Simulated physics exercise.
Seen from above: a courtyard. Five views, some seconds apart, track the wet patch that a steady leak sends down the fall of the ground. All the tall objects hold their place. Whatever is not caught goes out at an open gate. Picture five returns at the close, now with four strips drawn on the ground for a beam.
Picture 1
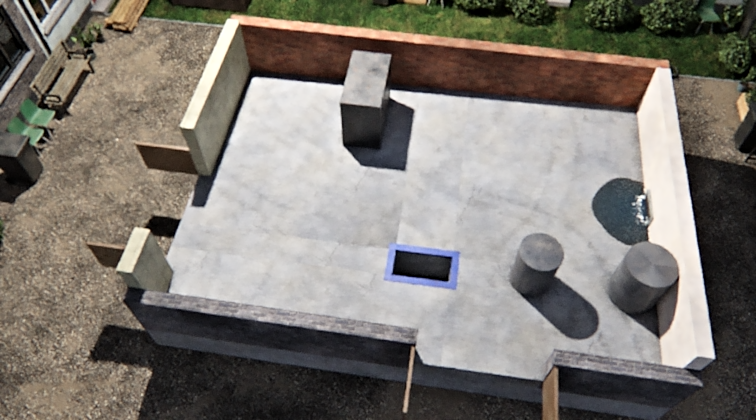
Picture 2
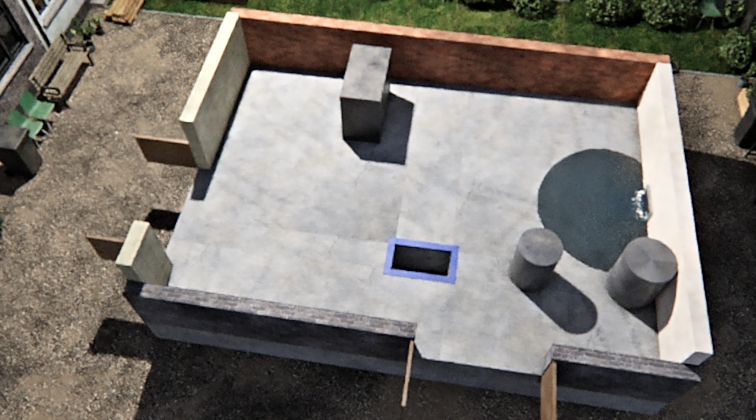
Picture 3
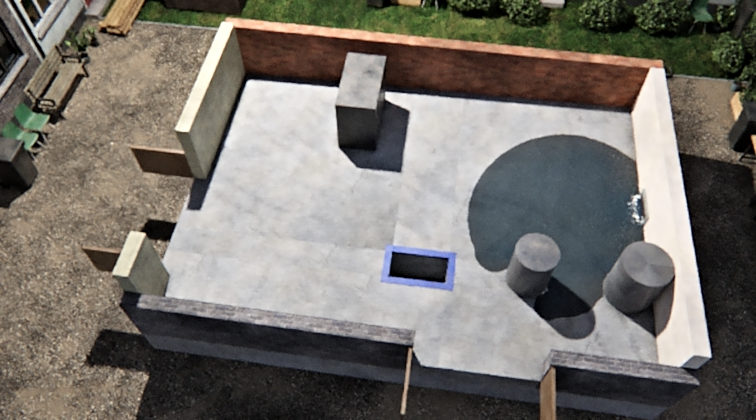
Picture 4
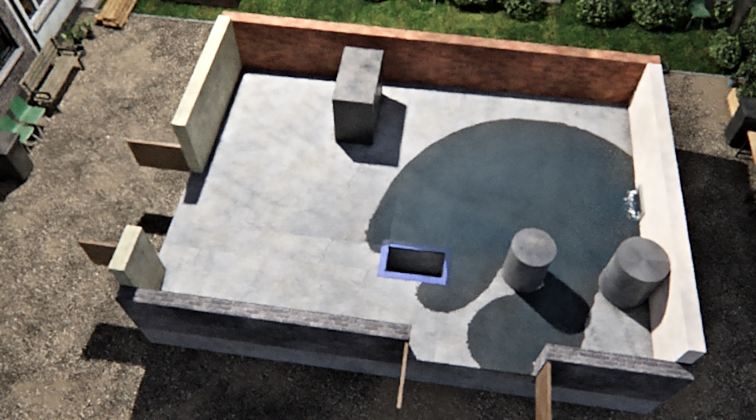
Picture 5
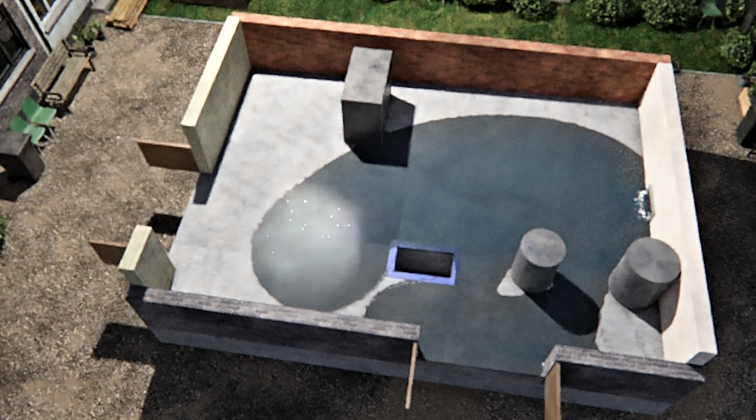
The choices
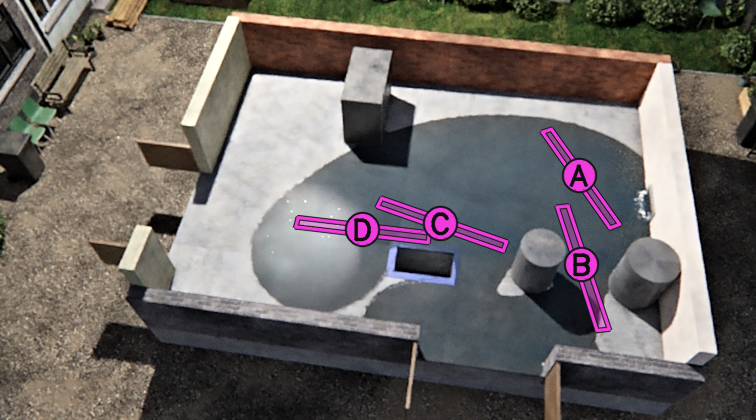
Water spread across the pale floor of a walled yard from an outlet on the right wall, flowing around two round pillars, then reaching the blue-edged drain and spreading past it toward the left.
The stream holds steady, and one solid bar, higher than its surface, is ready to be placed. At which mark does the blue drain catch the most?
Take D.
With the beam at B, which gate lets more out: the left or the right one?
The left gate.
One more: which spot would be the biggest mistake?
Here it is spot C.
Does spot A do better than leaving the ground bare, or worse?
Spot A is worse.
On the marked copy, A from (546, 130) to (614, 226); B from (562, 206) to (603, 329); C from (379, 202) to (504, 246); D from (296, 222) to (428, 237).
With A, about 11 % of the stream goes into the blue drain, about 89 % out by the gates.
With B, about 10 % of the stream goes into the blue drain, about 90 % out by the gates.
With C, about 3 % of the stream goes into the blue drain, about 97 % out by the gates.
With D, about 26 % of the stream goes into the blue drain, about 74 % out by the gates.
